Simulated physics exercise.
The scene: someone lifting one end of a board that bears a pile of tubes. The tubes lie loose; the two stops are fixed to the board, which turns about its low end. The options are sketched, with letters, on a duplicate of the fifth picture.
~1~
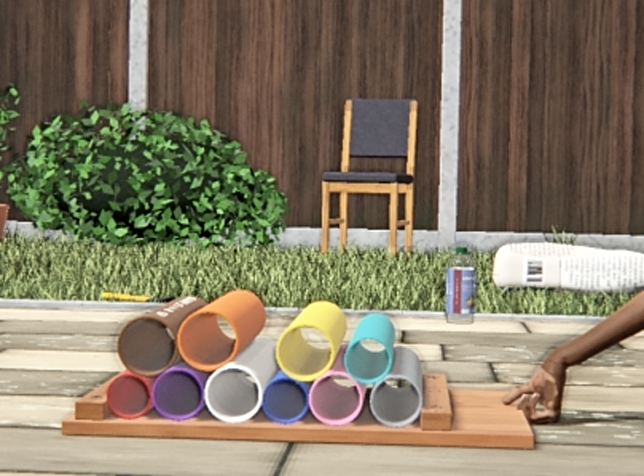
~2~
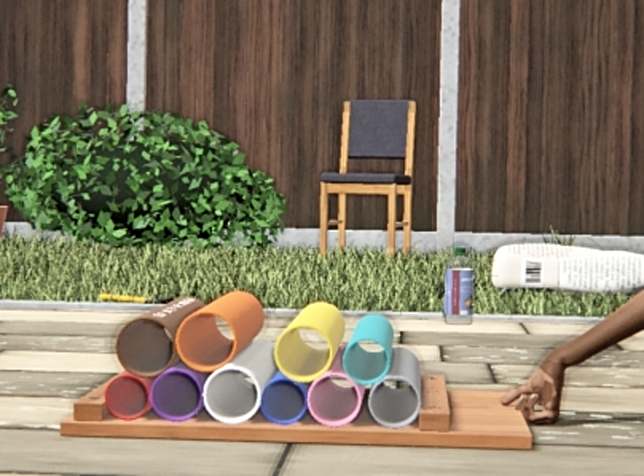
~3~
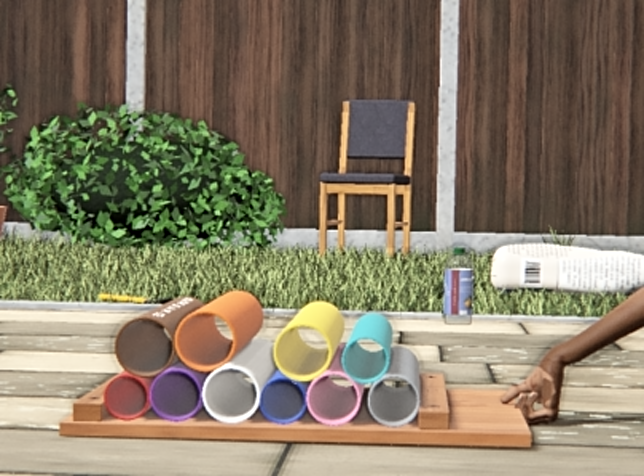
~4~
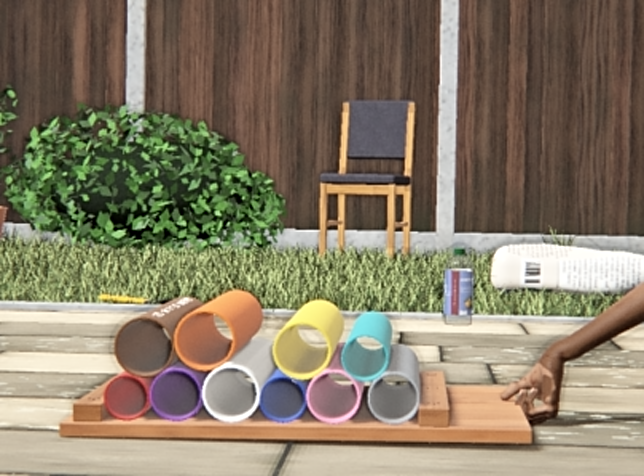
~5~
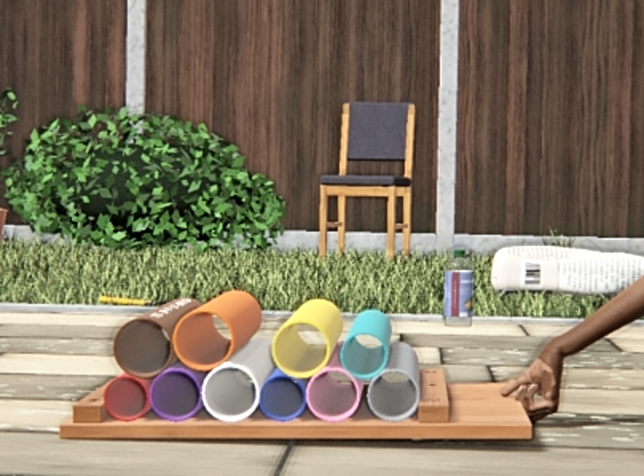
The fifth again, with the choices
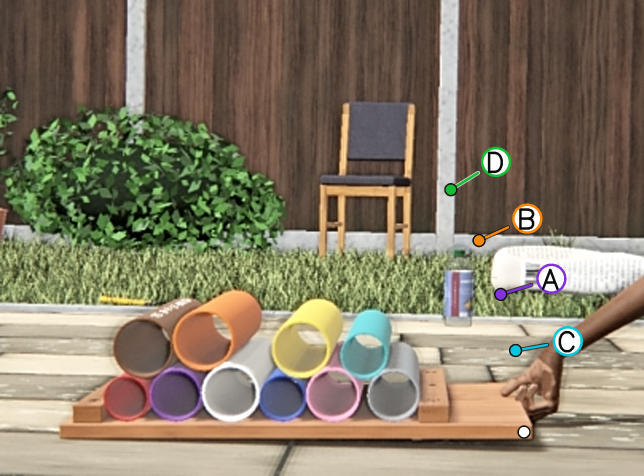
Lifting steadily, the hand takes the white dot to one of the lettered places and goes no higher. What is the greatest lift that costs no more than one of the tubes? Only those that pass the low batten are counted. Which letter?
The highest mark that will do is A.
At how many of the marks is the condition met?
Two of them.
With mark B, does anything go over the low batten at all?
Yes.
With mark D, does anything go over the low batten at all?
Yes, at D.
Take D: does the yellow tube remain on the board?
No, with D.
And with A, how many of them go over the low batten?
It comes to one.
On the marked copy, A at (501, 294); B at (479, 241); C at (515, 350); D at (451, 190); the white dot at (524, 432).
Following A. Soon after the start, board at 14°.
Later, board at 19°.
In the end, board at 19°, one over the low batten (brown).
As for the rest, B three over the low batten (brown, yellow, orange); C one over the low batten (brown); D four over the low batten (brown, yellow, turquoise, orange).
